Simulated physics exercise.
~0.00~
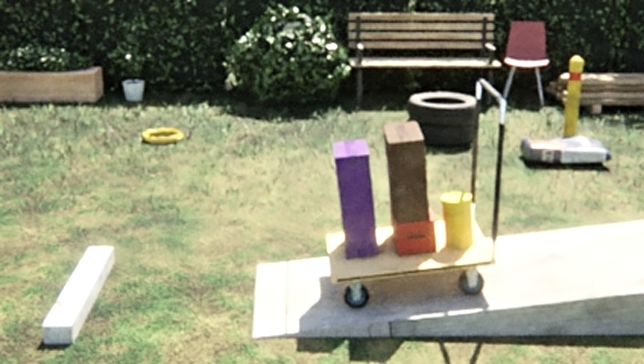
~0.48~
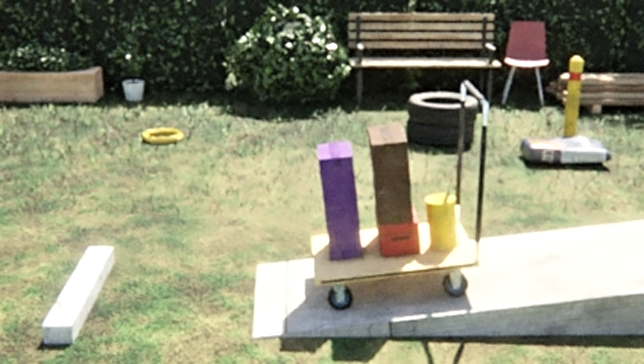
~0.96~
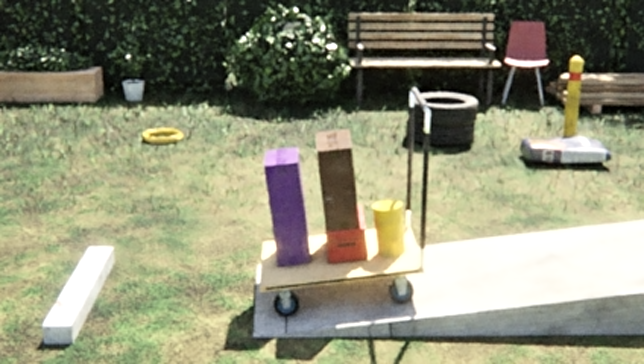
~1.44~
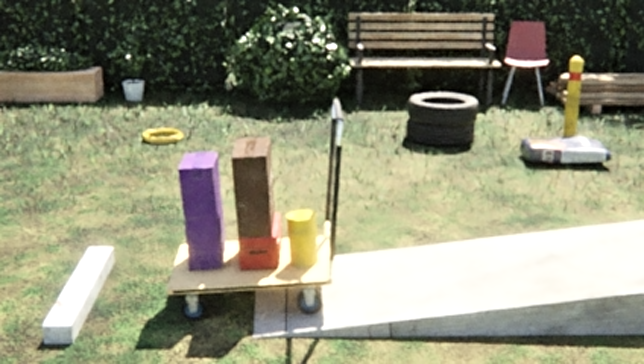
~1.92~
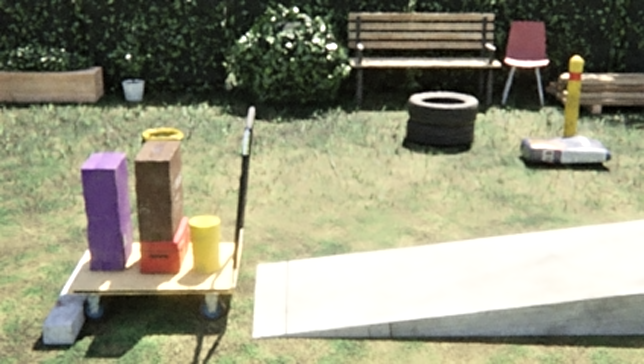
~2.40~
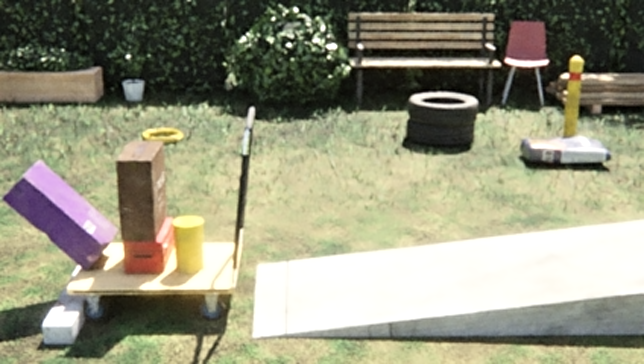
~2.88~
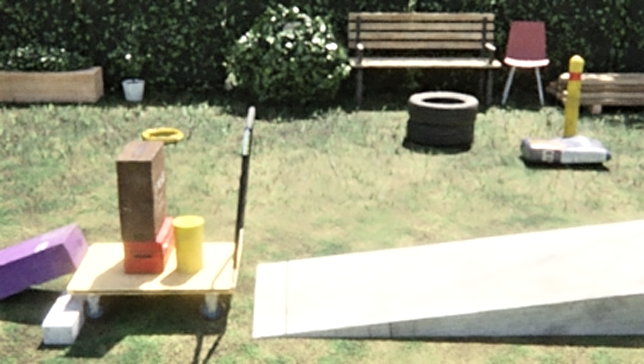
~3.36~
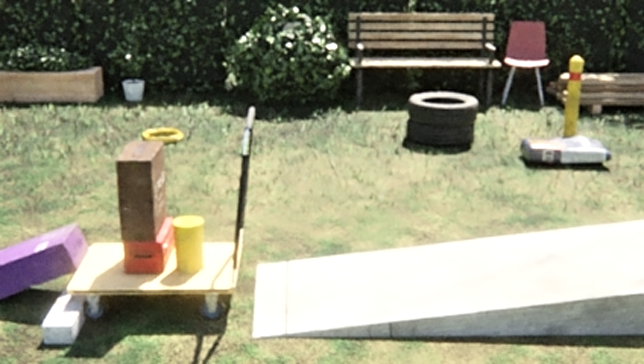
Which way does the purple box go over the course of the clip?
The purple box moves to the left, riding along on the trolley and then tipping off its left end.
